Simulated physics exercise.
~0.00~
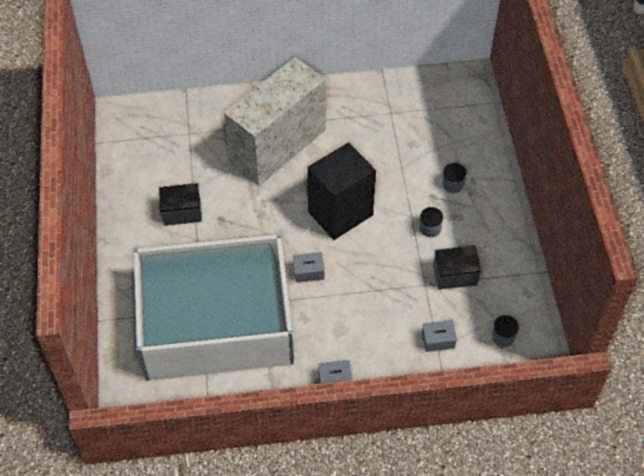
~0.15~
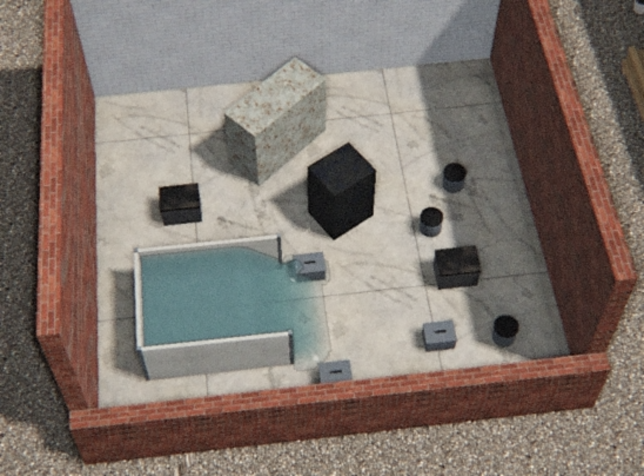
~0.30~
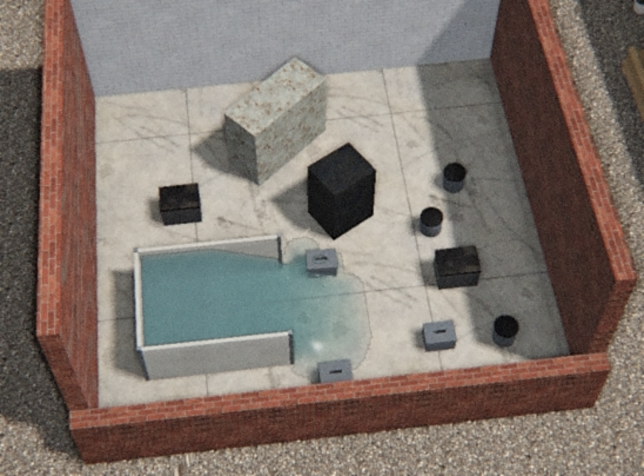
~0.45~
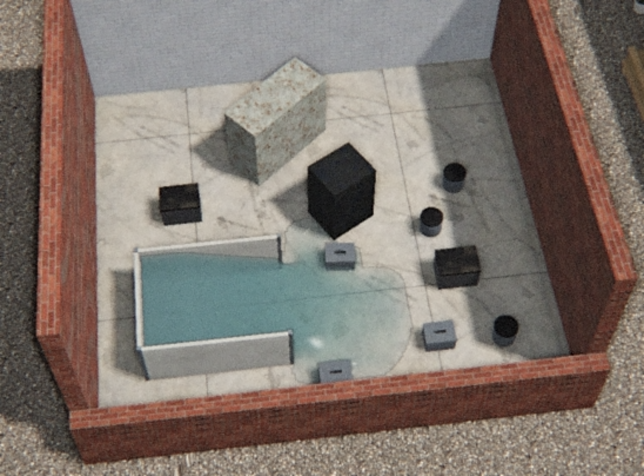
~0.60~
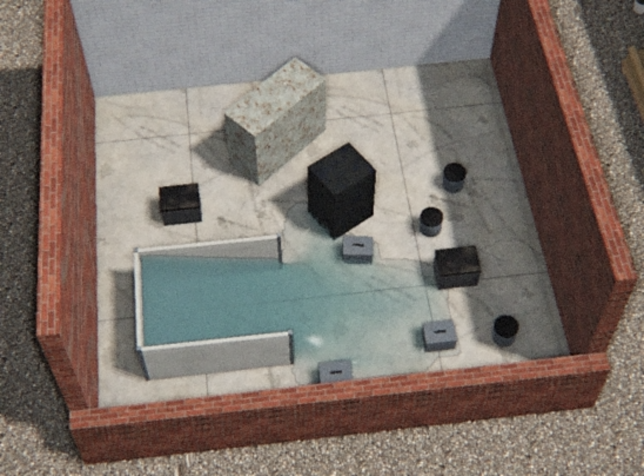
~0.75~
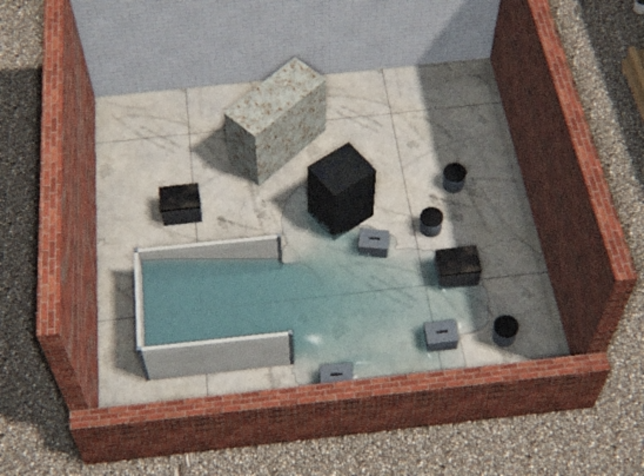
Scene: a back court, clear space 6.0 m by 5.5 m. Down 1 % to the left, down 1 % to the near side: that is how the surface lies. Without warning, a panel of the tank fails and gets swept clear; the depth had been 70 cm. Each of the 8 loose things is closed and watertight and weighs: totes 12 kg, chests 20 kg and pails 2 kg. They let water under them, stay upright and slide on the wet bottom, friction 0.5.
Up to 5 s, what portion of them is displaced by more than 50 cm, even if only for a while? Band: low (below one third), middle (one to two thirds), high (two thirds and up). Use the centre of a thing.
High.
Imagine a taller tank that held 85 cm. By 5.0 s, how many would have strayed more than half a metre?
7.
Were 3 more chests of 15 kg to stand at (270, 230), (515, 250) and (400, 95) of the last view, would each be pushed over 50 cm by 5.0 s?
In order: Within it, beyond it, beyond it.
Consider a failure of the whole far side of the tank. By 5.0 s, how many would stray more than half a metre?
That would give 1.
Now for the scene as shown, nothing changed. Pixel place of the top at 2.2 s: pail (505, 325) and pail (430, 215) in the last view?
(558, 328) and (512, 151), roughly.
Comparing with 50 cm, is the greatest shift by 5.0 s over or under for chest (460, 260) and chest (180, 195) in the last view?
Beyond the mark, within the mark.
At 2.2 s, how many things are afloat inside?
5 at that moment.
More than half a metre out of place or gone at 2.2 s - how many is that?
That would be 6.
After 1.1 s 1 of 8 are over 50 cm from their spots; 0 afloat.
After 2.2 s 6 of 8 are over 50 cm from their spots; 5 afloat.
After 3.5 s 6 of 8 are over 50 cm from their spots; 4 afloat.
After 5.0 s 6 of 8 are over 50 cm from their spots, and 6 have been at some point; 4 afloat.
